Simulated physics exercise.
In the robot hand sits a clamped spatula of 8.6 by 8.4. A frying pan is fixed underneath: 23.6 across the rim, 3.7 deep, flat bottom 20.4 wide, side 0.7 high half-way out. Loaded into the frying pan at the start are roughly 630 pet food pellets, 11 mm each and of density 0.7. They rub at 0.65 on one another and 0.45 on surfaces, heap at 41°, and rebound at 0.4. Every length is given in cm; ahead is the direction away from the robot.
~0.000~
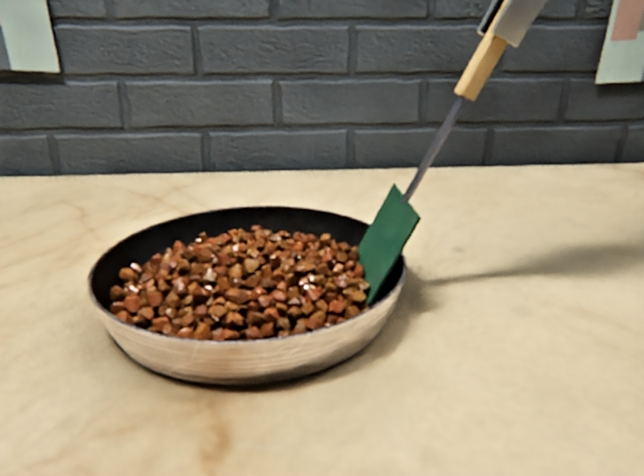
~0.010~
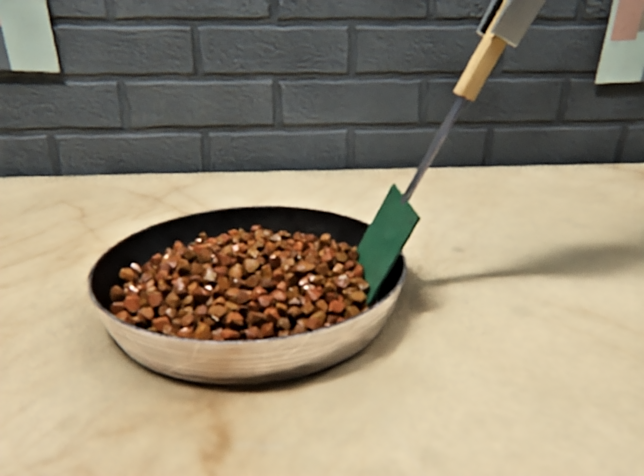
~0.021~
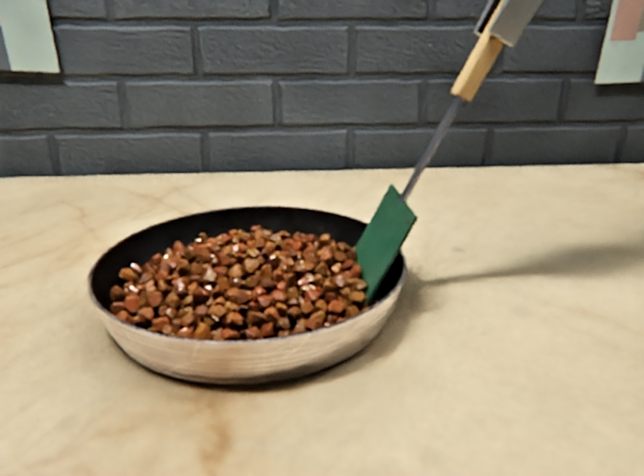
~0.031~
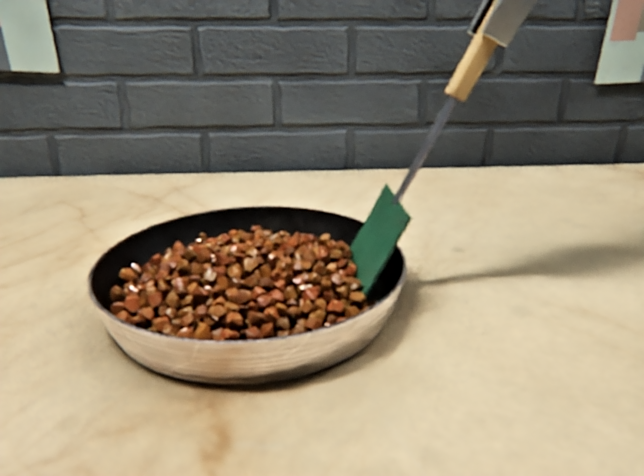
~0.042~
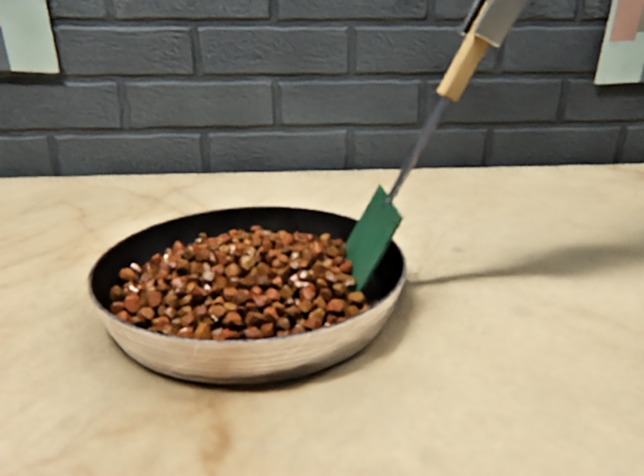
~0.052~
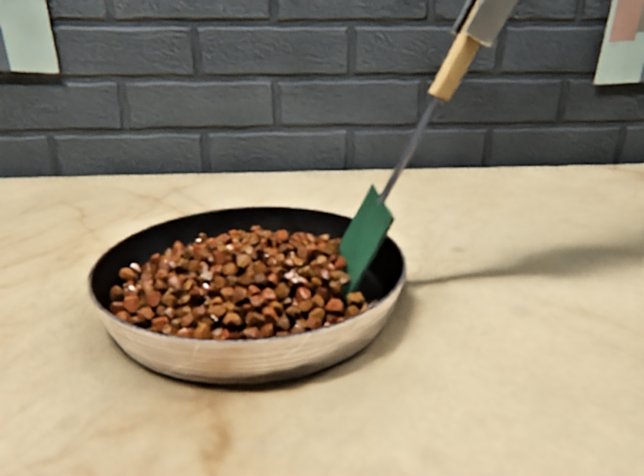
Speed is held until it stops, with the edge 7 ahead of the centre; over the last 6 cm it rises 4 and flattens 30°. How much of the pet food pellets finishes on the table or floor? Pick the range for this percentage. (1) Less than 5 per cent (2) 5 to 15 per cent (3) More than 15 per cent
Option 2: 5 to 15 per cent.
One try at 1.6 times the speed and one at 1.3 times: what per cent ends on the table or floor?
Around 25 per cent and around 20 per cent.
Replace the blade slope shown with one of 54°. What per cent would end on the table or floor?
5 %.
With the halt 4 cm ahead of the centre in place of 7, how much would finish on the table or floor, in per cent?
It would come to roughly 0 percent.
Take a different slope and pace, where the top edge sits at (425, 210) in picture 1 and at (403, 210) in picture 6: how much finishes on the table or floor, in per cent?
About 10 per cent.
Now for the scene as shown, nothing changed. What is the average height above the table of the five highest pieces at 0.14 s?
I'd say close to 5 cm on average.
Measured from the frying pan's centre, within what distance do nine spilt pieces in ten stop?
Roughly 20 cm.
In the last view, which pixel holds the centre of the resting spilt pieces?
Close to (74, 296) in pixels.
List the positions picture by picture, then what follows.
The spatula top edge at (406, 199), sloping 64°; upper third of the load around (261, 272), from x 115 to 375, top at y 230; 634 in the frying pan, in the first frame.
The spatula top edge at (406, 199), sloping 64°; upper third of the load around (261, 272), from x 115 to 375, top at y 230, in the second frame.
The spatula top edge at (403, 199), sloping 64°; upper third of the load around (263, 271), from x 115 to 375, top at y 230, in the third frame.
The spatula top edge at (398, 199), sloping 64°; upper third of the load around (264, 270), from x 115 to 375, top at y 230, in the fourth frame.
The spatula top edge at (390, 199), sloping 64°; upper third of the load around (263, 270), from x 115 to 375, top at y 230, in the fifth frame.
The spatula top edge at (383, 199), sloping 64°; upper third of the load around (260, 269), from x 115 to 375, top at y 230; 634 in the frying pan, in the sixth frame.
After 0.14 s, sloping 64°, highest piece 5 above the table; 634 in the frying pan.
After 0.22 s, sloping 52°, highest piece 7 above the table; 634 in the frying pan.
After 0.46 s, sloping 34°, highest piece 6 above the table; 578 in the frying pan, 51 on the table or floor, 5 on the blade or in flight.
After 1.51 s, sloping 34°, highest piece 6 above the table; 574 in the frying pan, 60 on the table or floor.
In the end, 574 in the frying pan, 60 on the table or floor. That is 9 % on the table or floor.
